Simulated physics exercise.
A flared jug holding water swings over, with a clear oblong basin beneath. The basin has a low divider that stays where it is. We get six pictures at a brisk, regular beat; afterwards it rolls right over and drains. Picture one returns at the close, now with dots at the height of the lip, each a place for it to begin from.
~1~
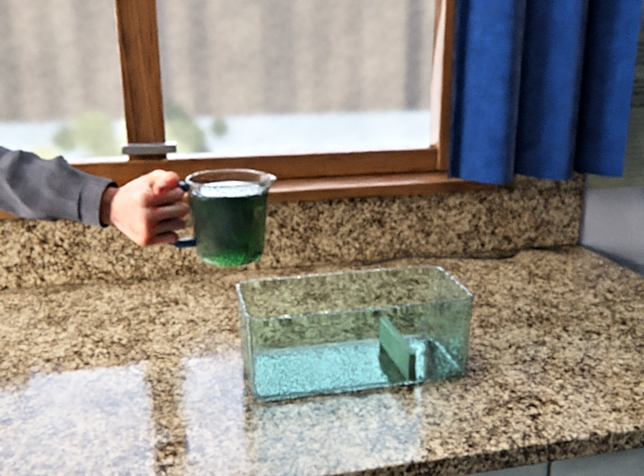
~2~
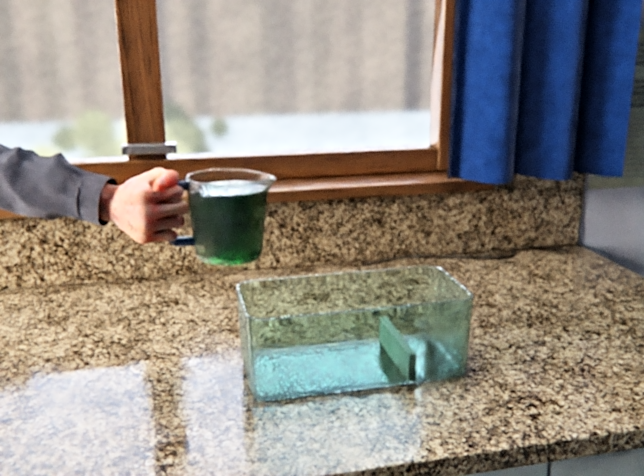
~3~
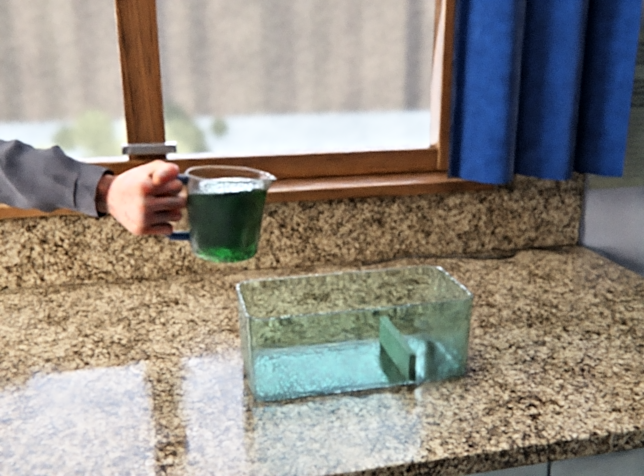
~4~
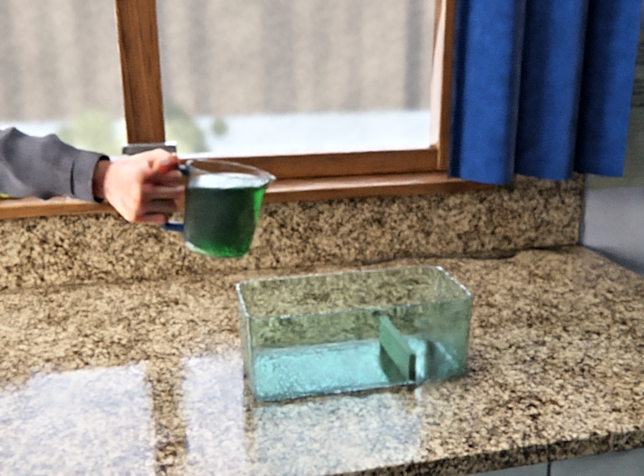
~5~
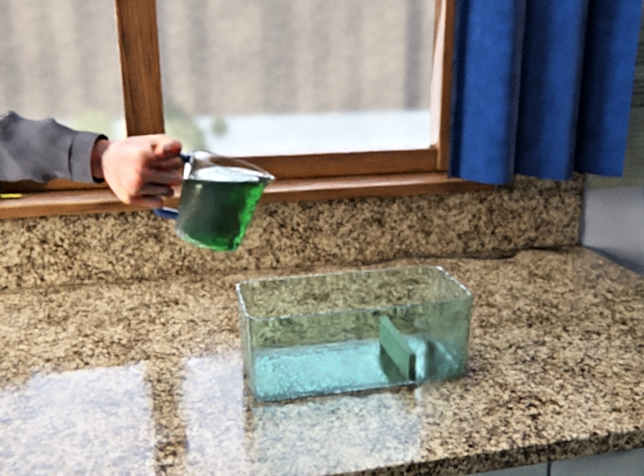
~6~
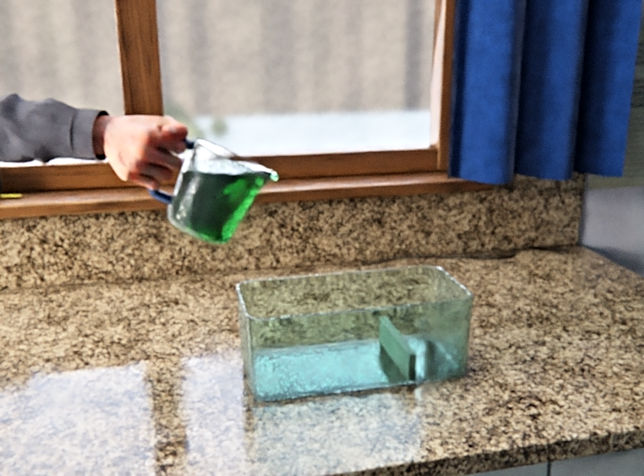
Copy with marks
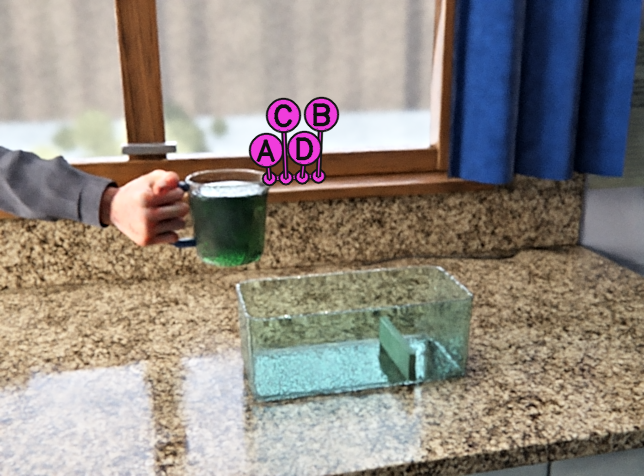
A hand gripping a glass jug of green liquid held it upright above a clear oblong basin on a speckled counter, then gradually tilted it to the right until the liquid reached its lip.
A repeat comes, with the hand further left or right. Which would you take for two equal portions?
B works best here.
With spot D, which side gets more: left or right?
More ends on the left.
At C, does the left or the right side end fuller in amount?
The left side.
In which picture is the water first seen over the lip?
In picture 6.
On the marked copy, A at (269, 178); B at (318, 176); C at (285, 177); D at (302, 176).
For spot A, about 89 % ends left of the wall and 8 % right of it; 3 % is lost outside.
For spot B, about 57 % ends left of the wall and 40 % right of it; 3 % is lost outside.
For spot C, about 91 % ends left of the wall and 6 % right of it; 3 % is lost outside.
For spot D, about 88 % ends left of the wall and 9 % right of it; 3 % is lost outside.
